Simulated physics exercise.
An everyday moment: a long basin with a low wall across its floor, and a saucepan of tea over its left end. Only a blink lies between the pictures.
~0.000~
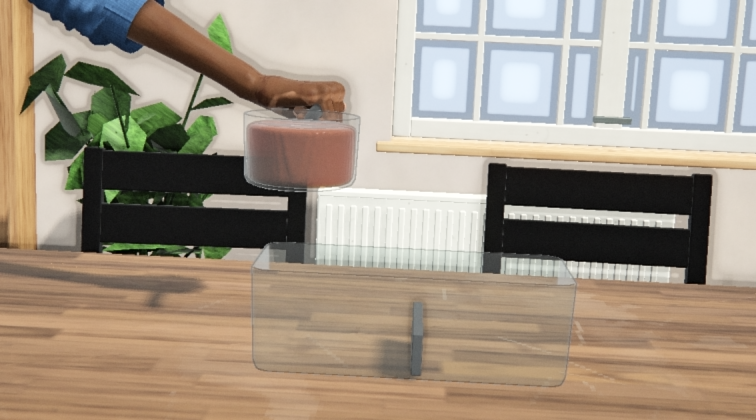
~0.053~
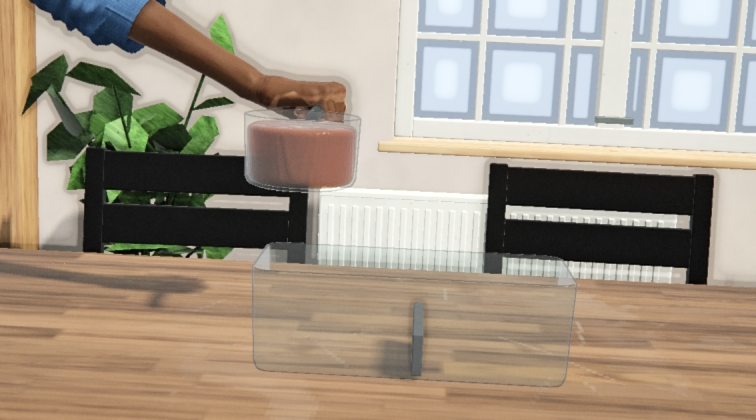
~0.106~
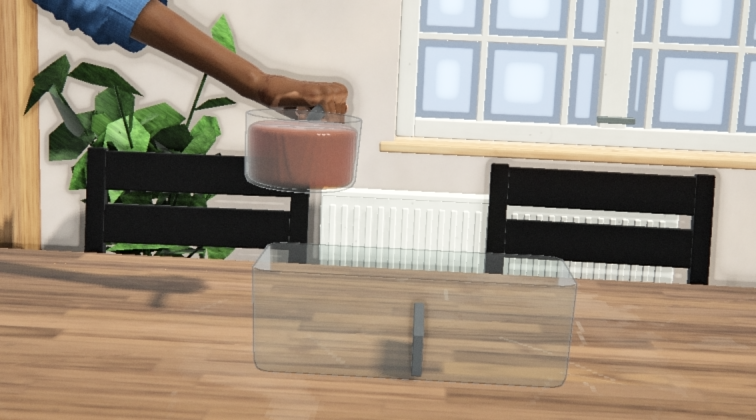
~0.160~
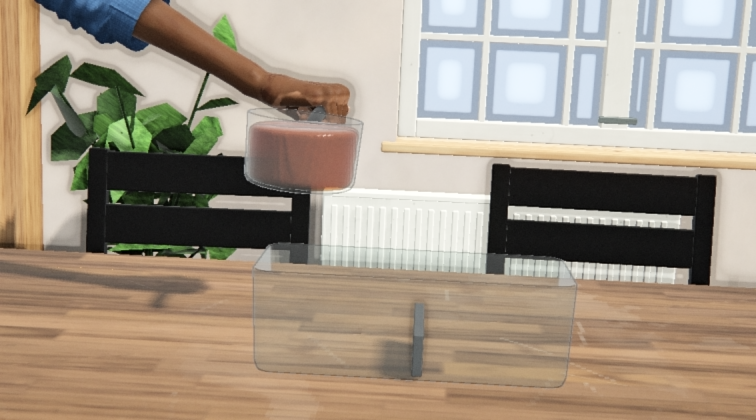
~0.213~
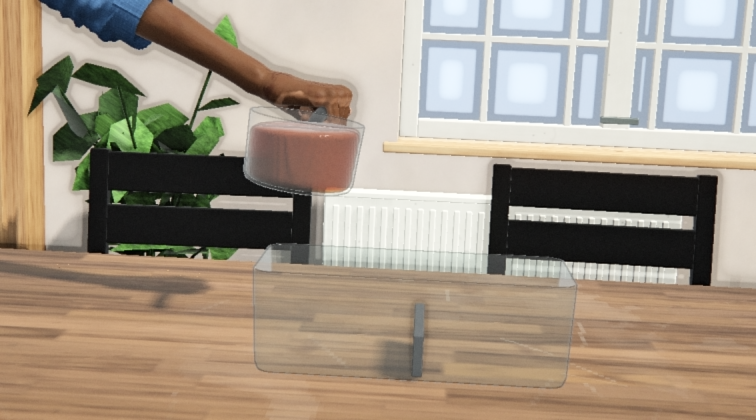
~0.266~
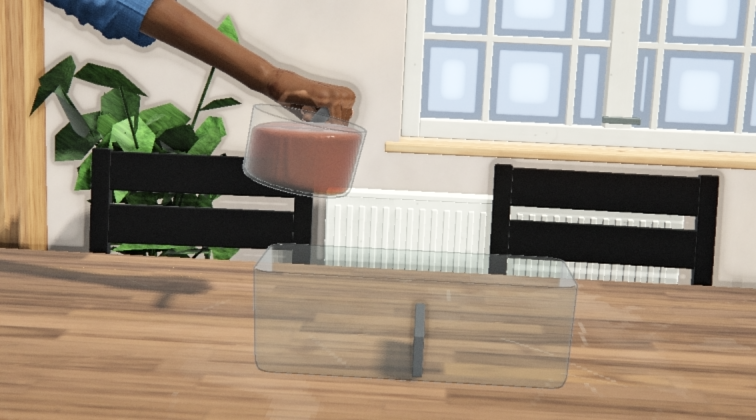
A room with a wooden table in the foreground is seen from slightly above the tabletop, with two black chairs, a leafy green plant, a white radiator and a pale window behind it. A hand in a blue sleeve holds a clear pan of reddish-brown tea above the left end of a long, transparent basin with a low grey wall inside. The pan first stays level, then tilts slightly rightward as the view shifts very faintly.
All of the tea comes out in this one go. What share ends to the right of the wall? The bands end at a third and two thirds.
It comes to between a third and two thirds.
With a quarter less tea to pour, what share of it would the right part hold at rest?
Roughly 25 in a hundred.
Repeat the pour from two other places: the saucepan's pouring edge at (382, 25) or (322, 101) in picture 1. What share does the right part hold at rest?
The first gives 85 %, the second 0 %.
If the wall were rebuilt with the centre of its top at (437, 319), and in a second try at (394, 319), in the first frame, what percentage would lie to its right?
Roughly 10 per cent, and 75 per cent.
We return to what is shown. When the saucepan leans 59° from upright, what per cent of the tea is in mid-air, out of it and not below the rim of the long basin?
It comes to 25 per cent or so.
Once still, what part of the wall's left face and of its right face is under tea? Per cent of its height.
Left: 40 %. Right: 30 %.
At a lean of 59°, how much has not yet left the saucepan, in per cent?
About 65 per cent.
A moment on, the saucepan is tipped part way and 67 per cent is still to pour, 6 is left of the wall and 4 right of it.
Next, the saucepan is tipped on its side and 18 per cent is still to pour, 27 is left of the wall and 43 right of it.
Then the saucepan is tipped on its side and 3 per cent is still to pour, 50 is left of the wall and 44 right of it.
Later the saucepan is tipped on its side and 0 per cent is still to pour, 54 is left of the wall and 45 right of it.
In the end 55 per cent lies left of the wall, 44 right of it and 0 outside.
